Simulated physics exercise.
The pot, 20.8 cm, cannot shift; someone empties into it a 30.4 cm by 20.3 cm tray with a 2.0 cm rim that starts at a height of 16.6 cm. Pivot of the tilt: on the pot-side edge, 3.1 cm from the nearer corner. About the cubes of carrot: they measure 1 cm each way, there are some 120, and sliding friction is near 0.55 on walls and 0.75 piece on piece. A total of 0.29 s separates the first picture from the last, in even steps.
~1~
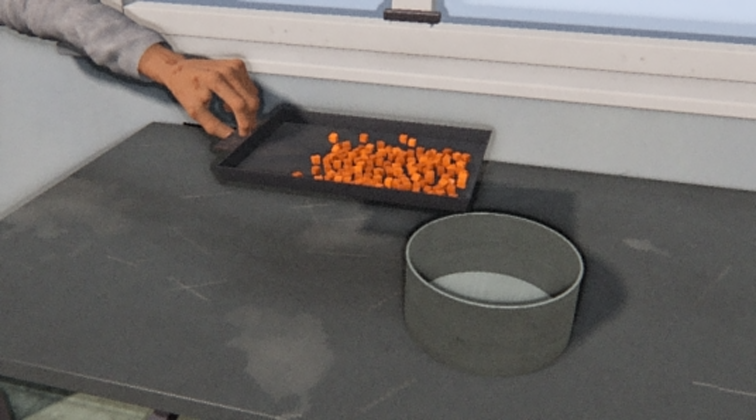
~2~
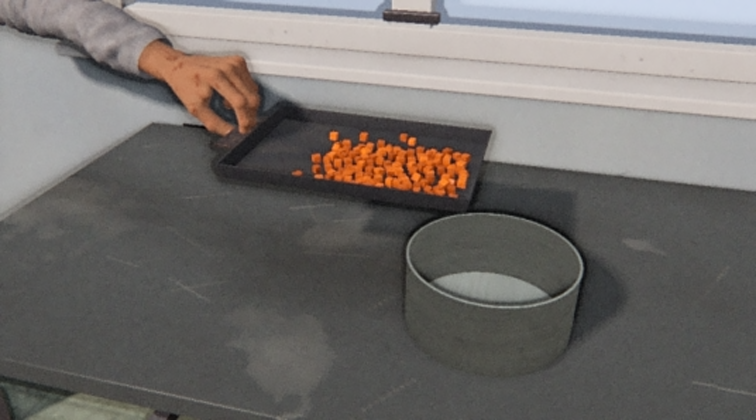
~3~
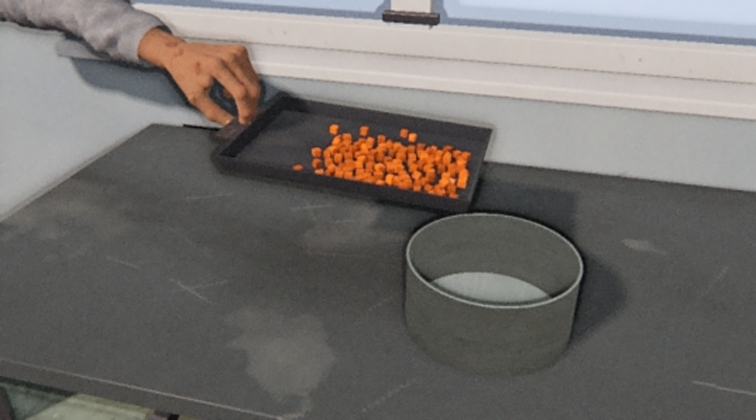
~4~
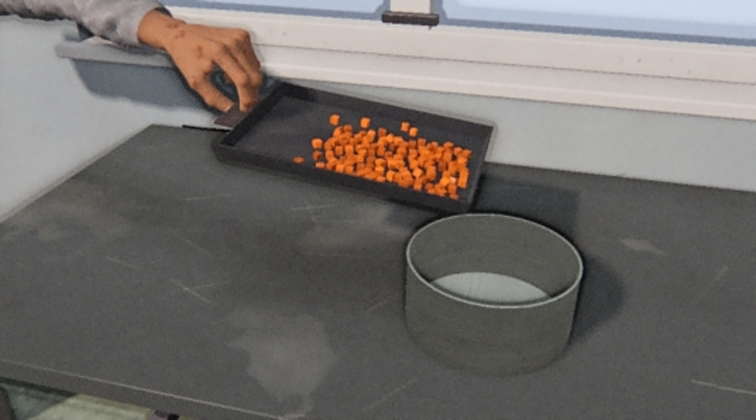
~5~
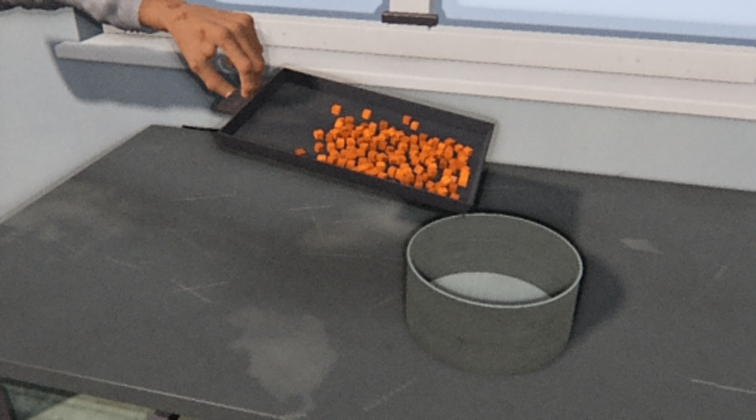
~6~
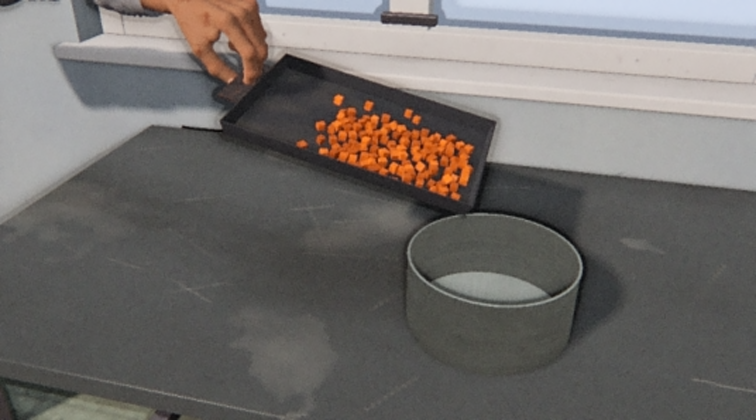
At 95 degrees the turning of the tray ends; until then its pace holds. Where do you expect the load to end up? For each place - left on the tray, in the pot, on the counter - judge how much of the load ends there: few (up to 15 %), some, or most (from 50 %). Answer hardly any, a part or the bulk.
Tray: Hardly any; pot: The bulk; counter: Hardly any.
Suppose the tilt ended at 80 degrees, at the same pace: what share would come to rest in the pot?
85 percent.
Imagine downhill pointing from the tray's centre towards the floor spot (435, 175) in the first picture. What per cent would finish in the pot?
Estimate: Near 85 per cent.
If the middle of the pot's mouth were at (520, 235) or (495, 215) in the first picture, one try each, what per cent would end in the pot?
About 75 percent the first time and about 30 percent the second.
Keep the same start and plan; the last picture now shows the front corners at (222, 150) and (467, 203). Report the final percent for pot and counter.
Final per cent - pot 85, counter 15.
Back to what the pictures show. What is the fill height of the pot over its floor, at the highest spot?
Around 2.0 cm above the floor.
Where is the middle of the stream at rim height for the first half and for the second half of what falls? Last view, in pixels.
Roughly (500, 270) to begin with, later roughly (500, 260).
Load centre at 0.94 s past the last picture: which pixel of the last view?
Somewhere about (481, 180) in the last view.
Then, 0.57 s after the last picture, tilt 53 degrees; the tray holds 100 %, the pot 0 %.
Then, 0.94 s after the last picture, tilt 78 degrees; the tray holds 85 %, the pot 10 %.
Then, 1.41 s after the last picture, tilt 95 degrees; the tray holds 5 %, the pot 90 %.
In the end, tray 0 %, pot 100 %, counter 0 %.
